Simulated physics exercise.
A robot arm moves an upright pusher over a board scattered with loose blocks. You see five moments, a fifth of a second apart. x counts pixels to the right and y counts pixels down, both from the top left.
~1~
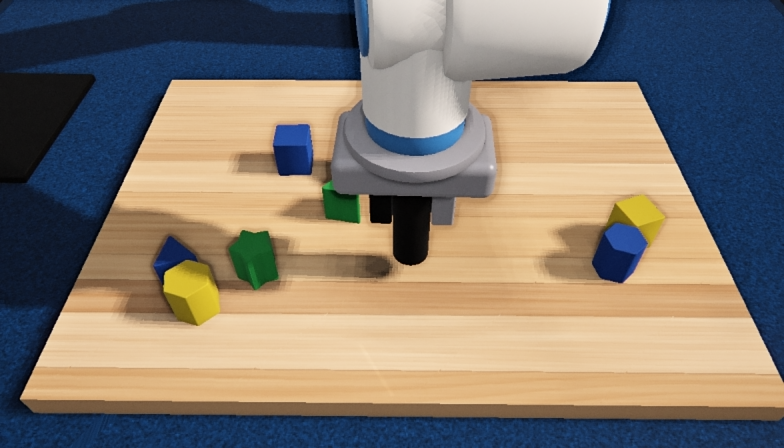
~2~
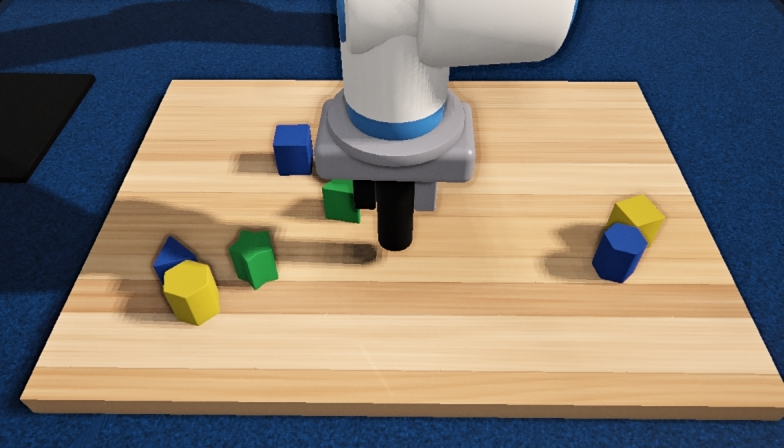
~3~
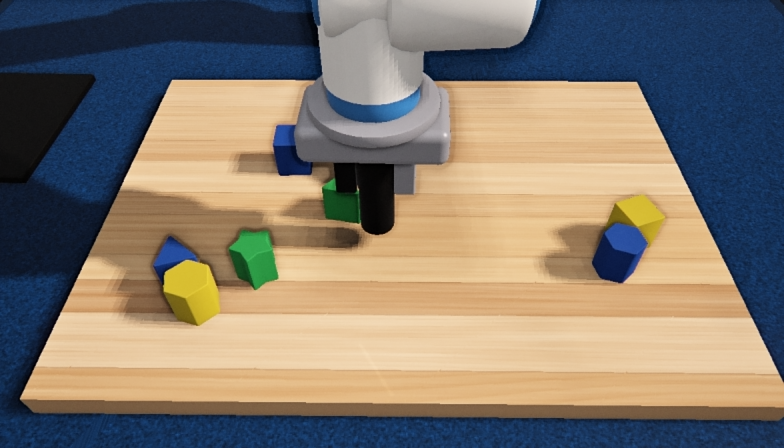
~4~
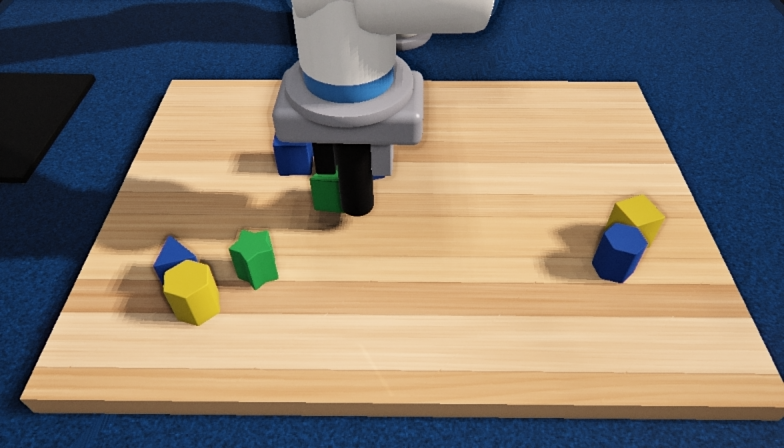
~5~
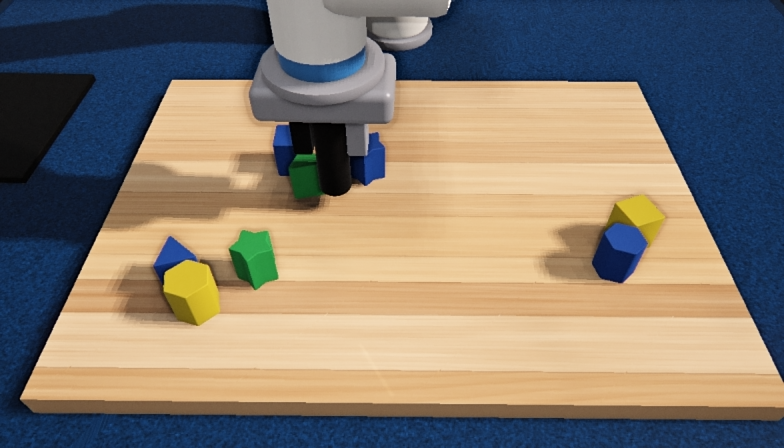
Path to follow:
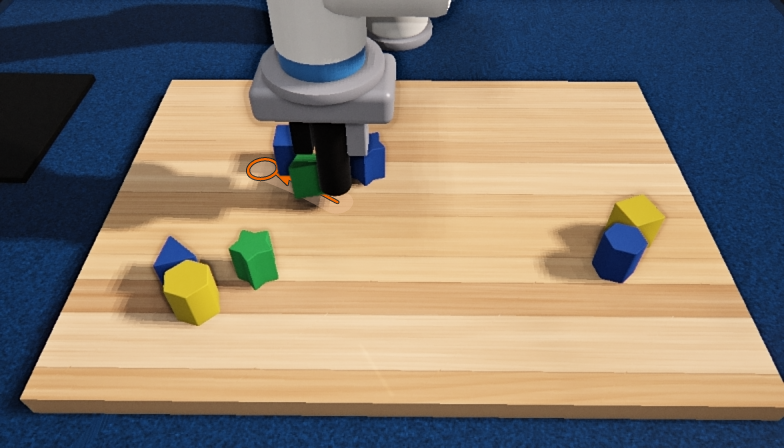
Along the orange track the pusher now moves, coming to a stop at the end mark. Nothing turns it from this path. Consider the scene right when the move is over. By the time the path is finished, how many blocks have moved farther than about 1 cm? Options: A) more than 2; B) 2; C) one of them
B.
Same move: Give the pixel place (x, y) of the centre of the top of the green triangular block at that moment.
Near (233, 133).
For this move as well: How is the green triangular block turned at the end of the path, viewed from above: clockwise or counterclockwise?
Watching from overhead, you'd notice the green triangular block rotating counter-clockwise.
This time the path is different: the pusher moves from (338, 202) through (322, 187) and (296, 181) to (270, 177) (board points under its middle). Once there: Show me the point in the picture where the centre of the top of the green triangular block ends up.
I think it will end close to (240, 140).
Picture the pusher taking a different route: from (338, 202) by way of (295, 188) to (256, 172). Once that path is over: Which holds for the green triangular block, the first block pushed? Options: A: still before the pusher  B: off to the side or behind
A.
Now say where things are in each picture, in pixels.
In the first picture, pusher's lower end (410, 252); blue square block (291, 134); green triangular block hidden; blue star-shaped block hidden.
In the second picture, pusher (395, 239); blocks still.
In the third picture, pusher (378, 223); blocks still.
In the fourth picture, pusher (358, 205); green triangular block partly hidden.
In the fifth picture, pusher (336, 186); blue square block partly hidden; green triangular block (306, 159); blue star-shaped block partly hidden.
Drawn move, from (338, 202) via (301, 184), ending at (263, 169).
What follows on the original path. One third of the way, pusher (310, 173); blue square block (289, 132); green triangular block (285, 150), turned 40° anticlockwise.
Two thirds of the way, pusher (284, 162); blue square block (286, 126), turned 20° clockwise; green triangular block (257, 141), turned 35° anticlockwise.
At the end, pusher (259, 153); blue square block (285, 124), turned 25° clockwise; green triangular block (233, 133), turned 55° anticlockwise; blue star-shaped block still.
